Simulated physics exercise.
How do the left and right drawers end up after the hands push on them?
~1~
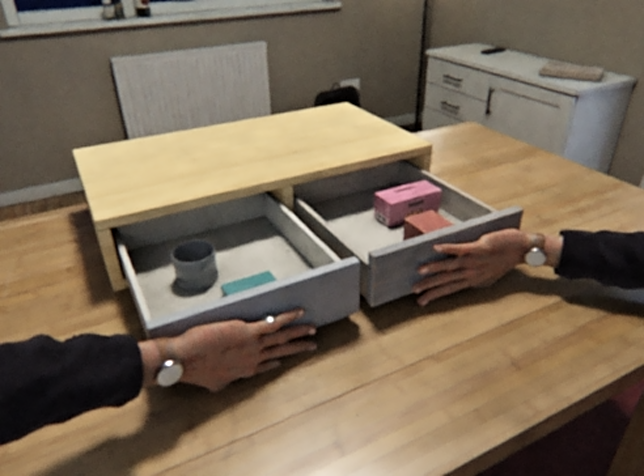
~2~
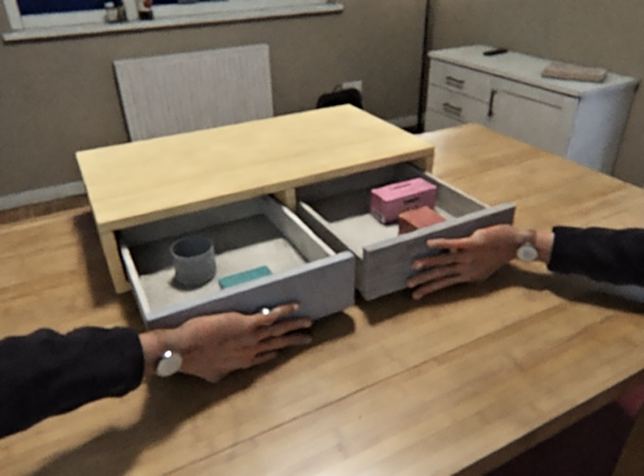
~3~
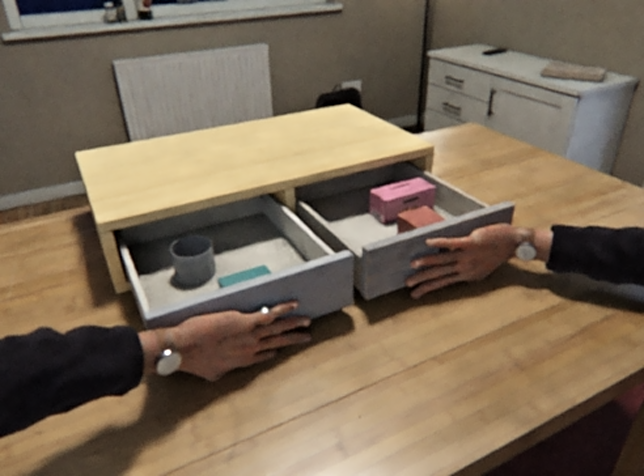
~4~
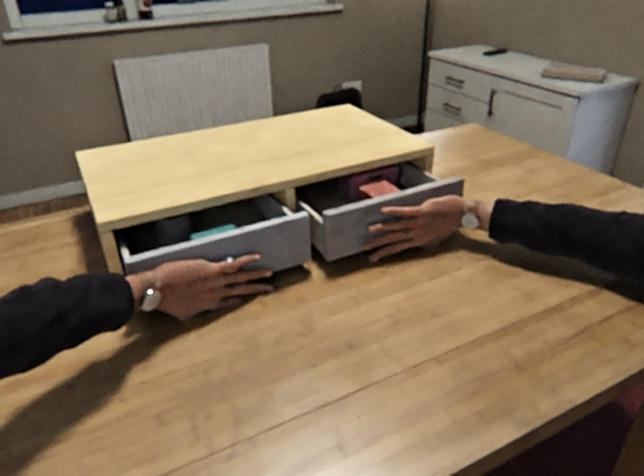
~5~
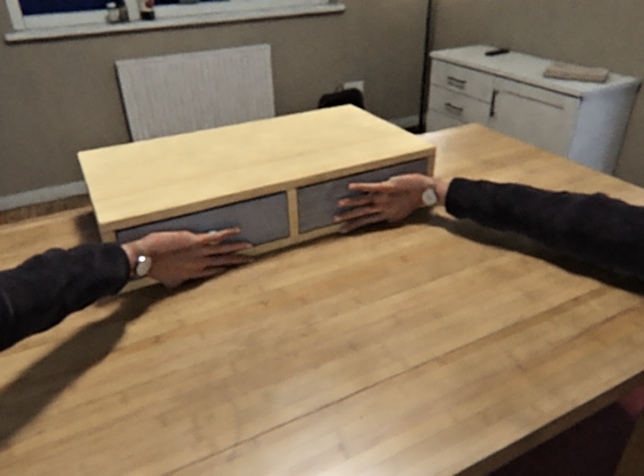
Both drawers go all the way in, so the left one and the right one are closed at the end.
